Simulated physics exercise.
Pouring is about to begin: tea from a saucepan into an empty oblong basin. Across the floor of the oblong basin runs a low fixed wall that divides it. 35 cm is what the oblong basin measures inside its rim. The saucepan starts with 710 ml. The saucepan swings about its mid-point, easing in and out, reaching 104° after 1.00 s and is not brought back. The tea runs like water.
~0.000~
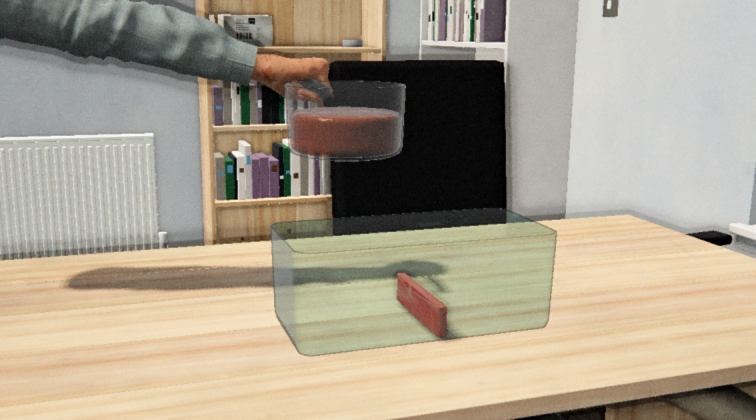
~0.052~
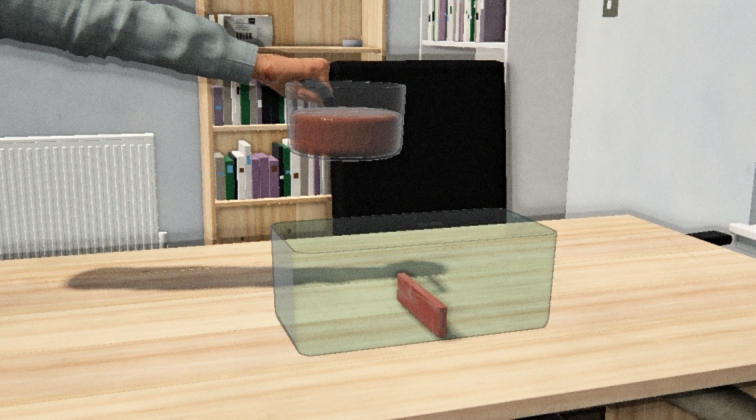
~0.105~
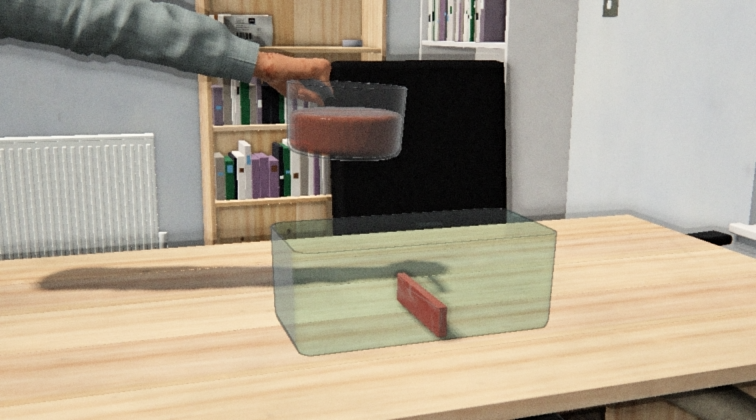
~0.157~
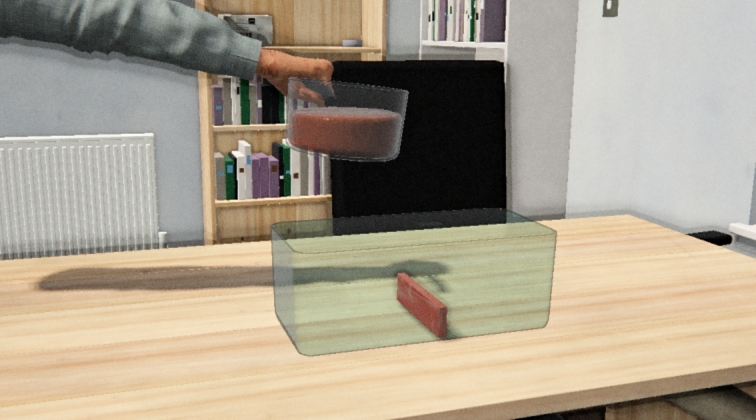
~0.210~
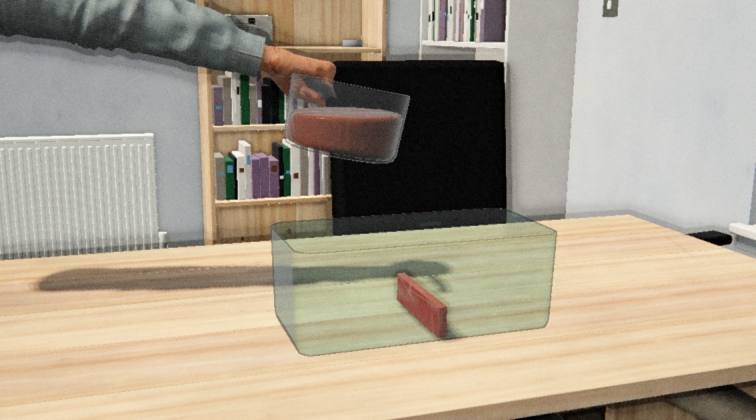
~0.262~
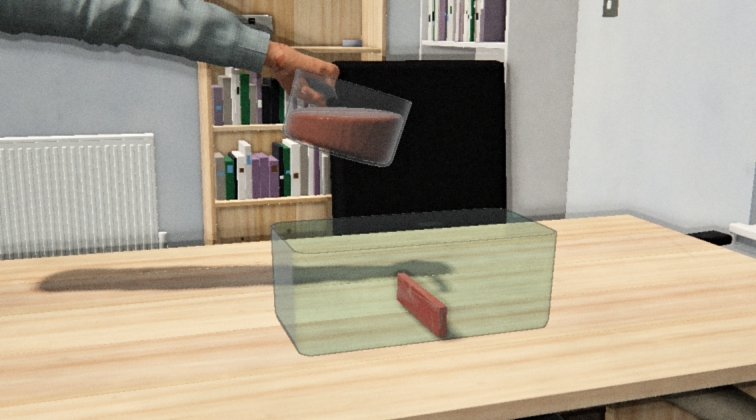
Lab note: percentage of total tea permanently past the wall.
Approx. 76 %.
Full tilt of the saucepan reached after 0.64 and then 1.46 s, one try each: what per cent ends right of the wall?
In order, 70 and 80 per cent.
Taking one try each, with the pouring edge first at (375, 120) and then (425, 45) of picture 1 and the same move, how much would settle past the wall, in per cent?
30 then 90 %.
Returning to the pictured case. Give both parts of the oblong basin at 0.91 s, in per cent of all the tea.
Near 9 on the left, 62 on the right.
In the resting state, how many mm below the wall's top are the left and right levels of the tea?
Left: Roughly 36 mm; right: Roughly 18 mm.
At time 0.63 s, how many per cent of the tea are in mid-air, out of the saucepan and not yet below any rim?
I'd say close to 30 per cent.
By 0.63 s the tilt is 73° and 65 per cent is still to pour, 0 is left of the wall and 5 right of it.
By 0.91 s the tilt is 102° and 15 per cent is still to pour, 9 is left of the wall and 63 right of it.
By 1.19 s the tilt is 104° and 1 per cent is still to pour, 21 is left of the wall and 75 right of it.
By 1.50 s the tilt is 104° and 0 per cent is still to pour, 24 is left of the wall and 76 right of it.
At rest 24 per cent lies left of the wall, 76 right of it and 0 outside.
